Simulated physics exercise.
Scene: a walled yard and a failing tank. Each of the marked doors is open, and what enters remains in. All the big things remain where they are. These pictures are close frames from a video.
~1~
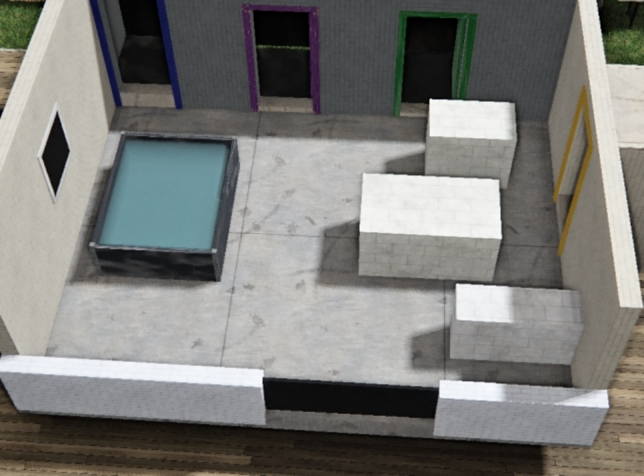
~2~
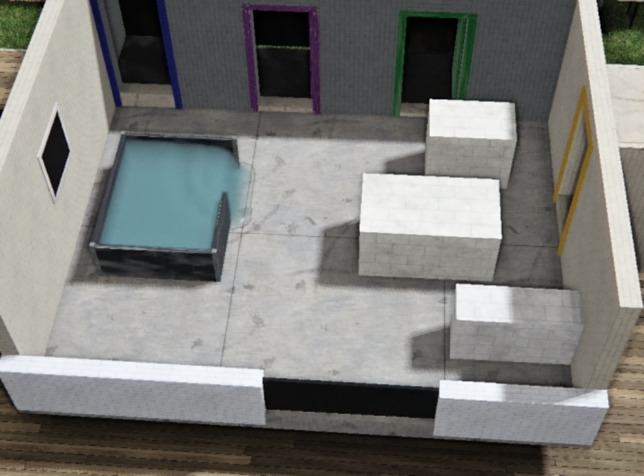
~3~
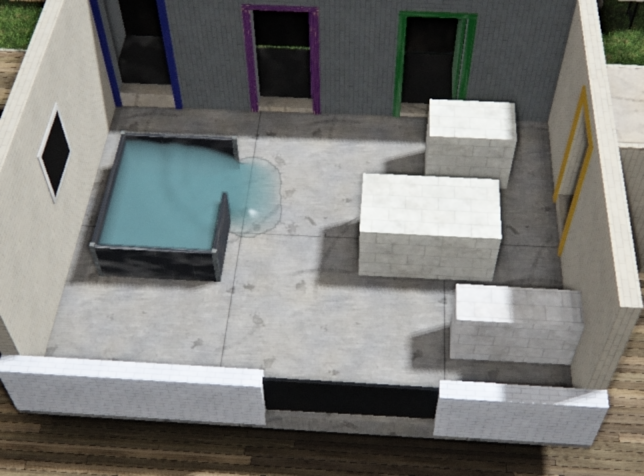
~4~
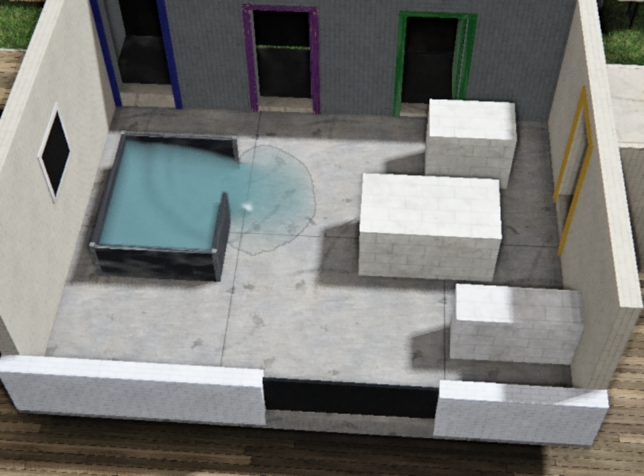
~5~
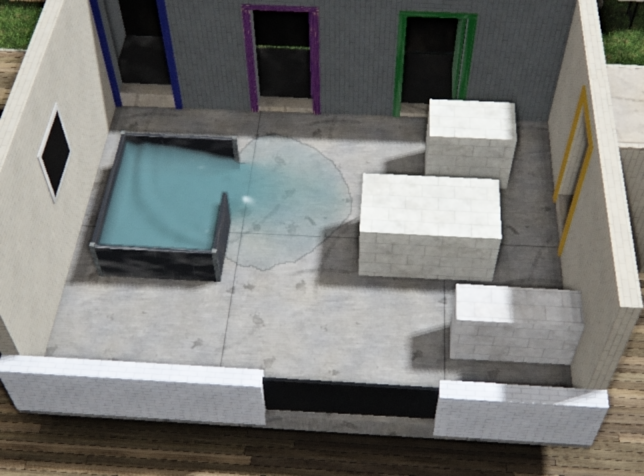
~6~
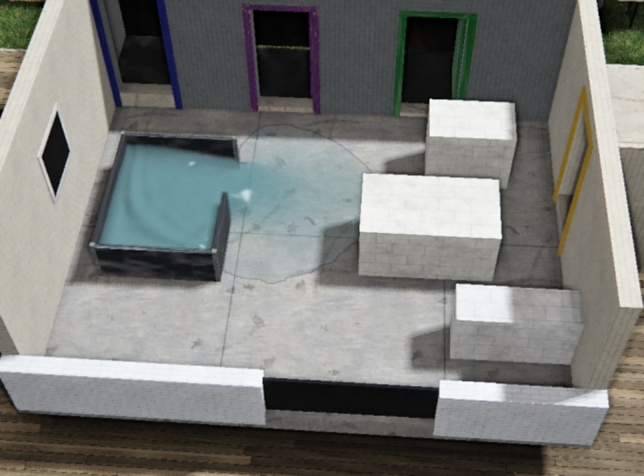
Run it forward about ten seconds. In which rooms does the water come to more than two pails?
Behind the purple door, two pails or fewer; behind the blue door, two pails or fewer; behind the green door, more than two pails; behind the yellow door, two pails or fewer.
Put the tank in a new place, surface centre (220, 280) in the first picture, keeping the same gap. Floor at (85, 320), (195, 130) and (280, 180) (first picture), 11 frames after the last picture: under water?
The first spot ends up left untouched, the second left untouched and the third sodden.
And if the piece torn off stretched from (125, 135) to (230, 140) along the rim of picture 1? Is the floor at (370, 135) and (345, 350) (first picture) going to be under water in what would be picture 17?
Taking them in turn: Swamped and untouched.
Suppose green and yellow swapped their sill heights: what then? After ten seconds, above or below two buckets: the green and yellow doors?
My take is that the green door remains within bounds and the yellow door overshoots the limit.
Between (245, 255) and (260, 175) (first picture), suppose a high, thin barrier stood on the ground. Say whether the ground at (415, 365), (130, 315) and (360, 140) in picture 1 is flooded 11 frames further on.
Taking the points in turn, they are high and dry, high and dry and inundated.
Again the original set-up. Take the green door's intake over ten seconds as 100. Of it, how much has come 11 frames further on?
Share by then: 10 in a hundred.
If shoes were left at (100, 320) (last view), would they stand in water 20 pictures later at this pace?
It'll be unwetted.
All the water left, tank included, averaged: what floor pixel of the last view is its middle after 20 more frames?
The water's centre sits above (306, 211).
A moment on, water covers 30 % of the floor; the purple door wet at the sill, nothing in, the blue door not reached, the green door not reached, the yellow door not reached.
Next, water covers 40 % of the floor; the purple door under two buckets in, the blue door not reached, the green door under two buckets in, the yellow door wet at the sill, nothing in.
Then, water covers 55 % of the floor; the purple door under two buckets in, the blue door not reached, the green door over two buckets in, the yellow door wet at the sill, nothing in.
Later, water covers 80 % of the floor; the purple door under two buckets in, the blue door not reached, the green door over two buckets in, the yellow door wet at the sill, nothing in.
In the end, water covers 100 % of the floor; the purple door under two buckets in, the blue door wet at the sill, nothing in, the green door far over two buckets in, the yellow door wet at the sill, nothing in.
